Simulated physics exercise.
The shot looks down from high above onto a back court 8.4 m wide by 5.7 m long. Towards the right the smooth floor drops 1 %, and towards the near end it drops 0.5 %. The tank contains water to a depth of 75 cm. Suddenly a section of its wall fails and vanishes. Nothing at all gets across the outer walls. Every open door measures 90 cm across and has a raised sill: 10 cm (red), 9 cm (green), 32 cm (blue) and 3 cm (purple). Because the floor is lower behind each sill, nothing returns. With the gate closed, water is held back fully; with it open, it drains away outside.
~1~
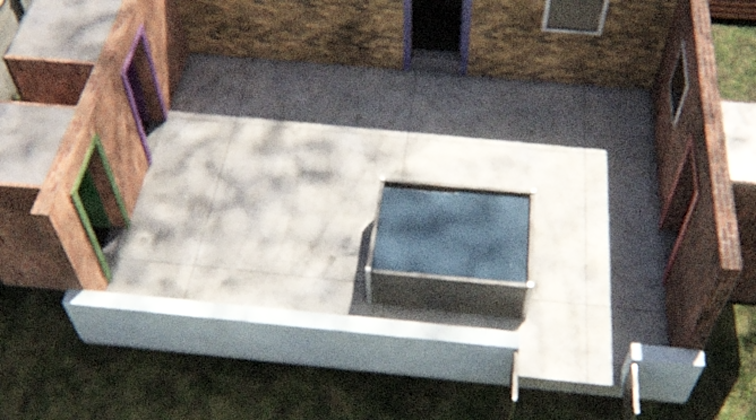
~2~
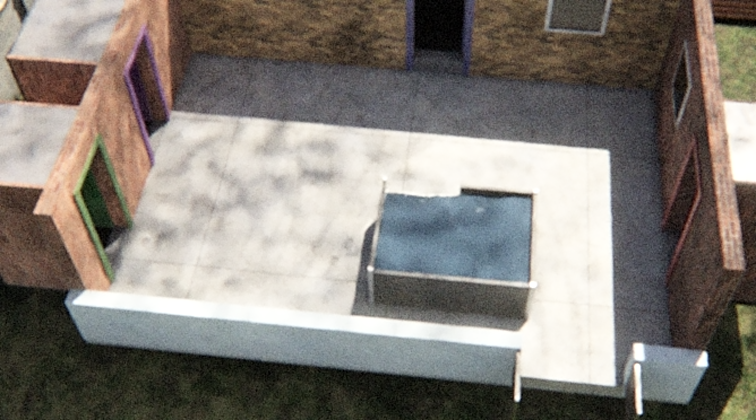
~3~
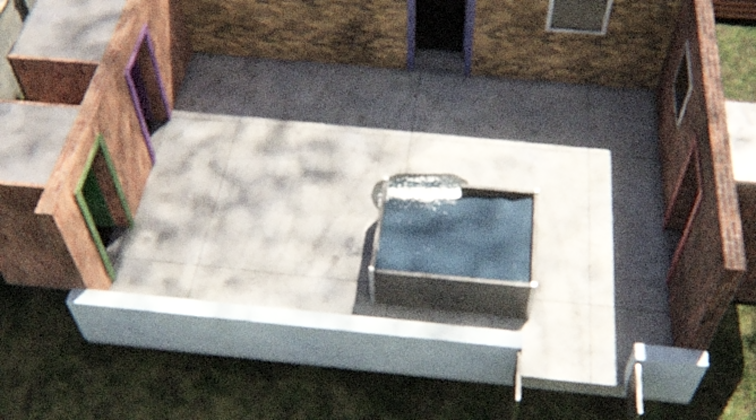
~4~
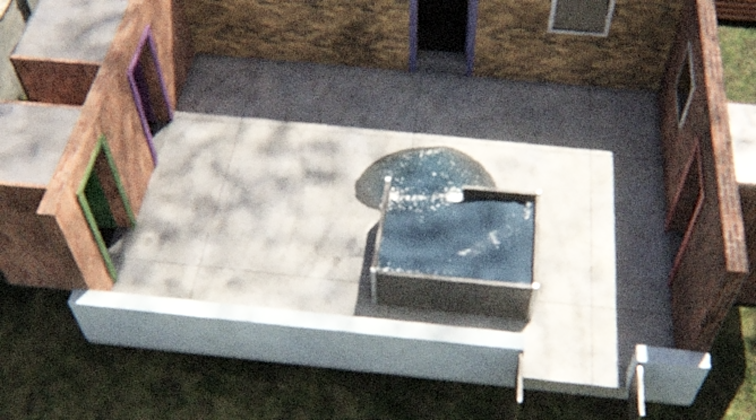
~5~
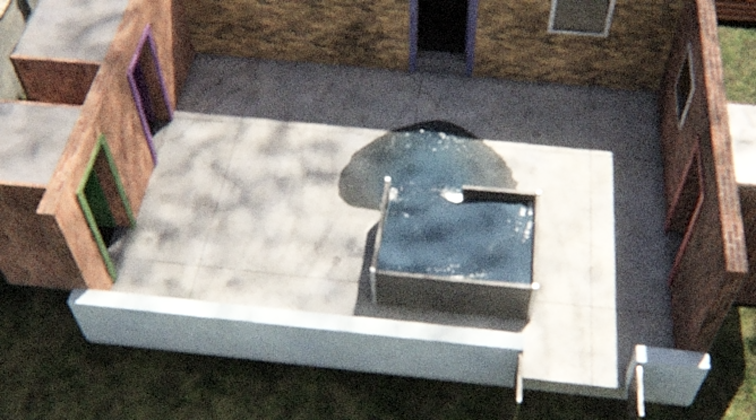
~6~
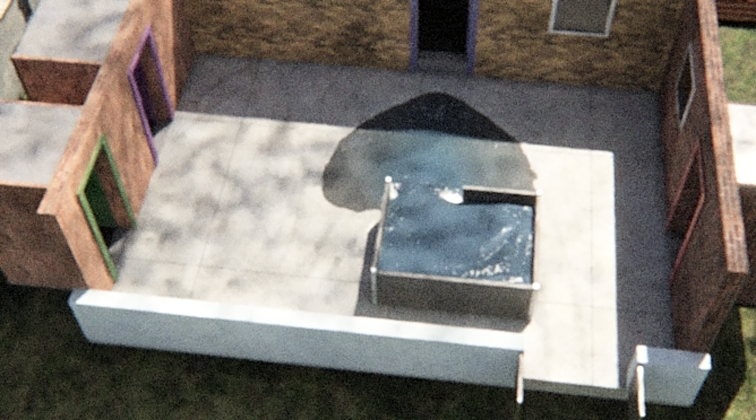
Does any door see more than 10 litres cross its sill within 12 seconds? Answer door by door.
Taking each door, the red door does not; the green door does not; the blue door does not; the purple door does.
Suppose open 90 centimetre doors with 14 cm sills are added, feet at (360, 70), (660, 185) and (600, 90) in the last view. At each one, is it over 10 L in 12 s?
Per doorway, in order: Sufficient / insufficient / insufficient.
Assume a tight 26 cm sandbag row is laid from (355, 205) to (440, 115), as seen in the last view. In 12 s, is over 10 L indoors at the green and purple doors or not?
Then the green door is short of it and the purple door is short of it.
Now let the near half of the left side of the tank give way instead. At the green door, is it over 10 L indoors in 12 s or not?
Against the limit, green exceeds it.
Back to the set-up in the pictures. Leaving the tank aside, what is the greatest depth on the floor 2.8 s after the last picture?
About 26 cm at most.
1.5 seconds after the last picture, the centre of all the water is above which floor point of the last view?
Centre: Approx. (434, 183) px.
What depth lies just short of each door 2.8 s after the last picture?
In cm: Red 0, green 0, blue 20, purple 6.
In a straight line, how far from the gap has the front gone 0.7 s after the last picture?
3.8 m.
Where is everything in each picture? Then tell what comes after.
In the first picture, still water, 75 cm deep, in the tank at (453, 233).
In the second picture, the front is at a hidden place, 0.7 m from the gap on the tank's far side; 0.3 m2 of floor is under water; 75 cm left at the back of the tank.
In the third picture, the front is at (460, 182), 0.9 m from the gap on the tank's far side; 1.0 m2 of floor is under water; 75 cm left at the back of the tank.
In the fourth picture, water pours out on the tank's far side and has run 1.5 m, to (454, 152); typically 8 cm deep outside, 73 cm at the tank's back.
In the fifth picture, the front is at (446, 125), 2.0 m from the gap on the tank's far side; 4.0 m2 of floor is under water; 65 cm left at the back of the tank.
In the sixth picture, water pours out on the tank's far side and has run 2.7 m, to (433, 97); typically 5 cm deep outside, 64 cm at the tank's back.
Then, 0.7 s after the last picture water covers 25 % of the floor and is deepest (40 cm) near (411, 211); red door not reached, green door not reached, blue door 32 cm at the sill, 0 L in, purple door not reached.
Then, 1.5 s after the last picture water covers 35 % of the floor and is deepest (32 cm) near (418, 83); red door not reached, green door not reached, blue door 30 cm at the sill, 0 L in, purple door not reached.
Then, 2.8 s after the last picture water covers 45 % of the floor and is deepest (26 cm) near (642, 95); red door not reached, green door not reached, blue door 20 cm at the sill, 1 L in, purple door 6 cm at the sill, 0 L in.
Then, 6.3 s after the last picture water covers 90 % of the floor and is deepest (14 cm) near (669, 378); red door 6 cm at the sill, 0 L in, green door 4 cm at the sill, 0 L in, blue door 10 cm at the sill, 1 L in, purple door 6 cm at the sill, 37 L in.
Then, 11.3 s after the last picture water covers 100 % of the floor and is deepest (14 cm) near (669, 378); red door 5 cm at the sill, 0 L in, green door 5 cm at the sill, 0 L in, blue door 5 cm at the sill, 1 L in, purple door 2 cm at the sill, 50 L in.
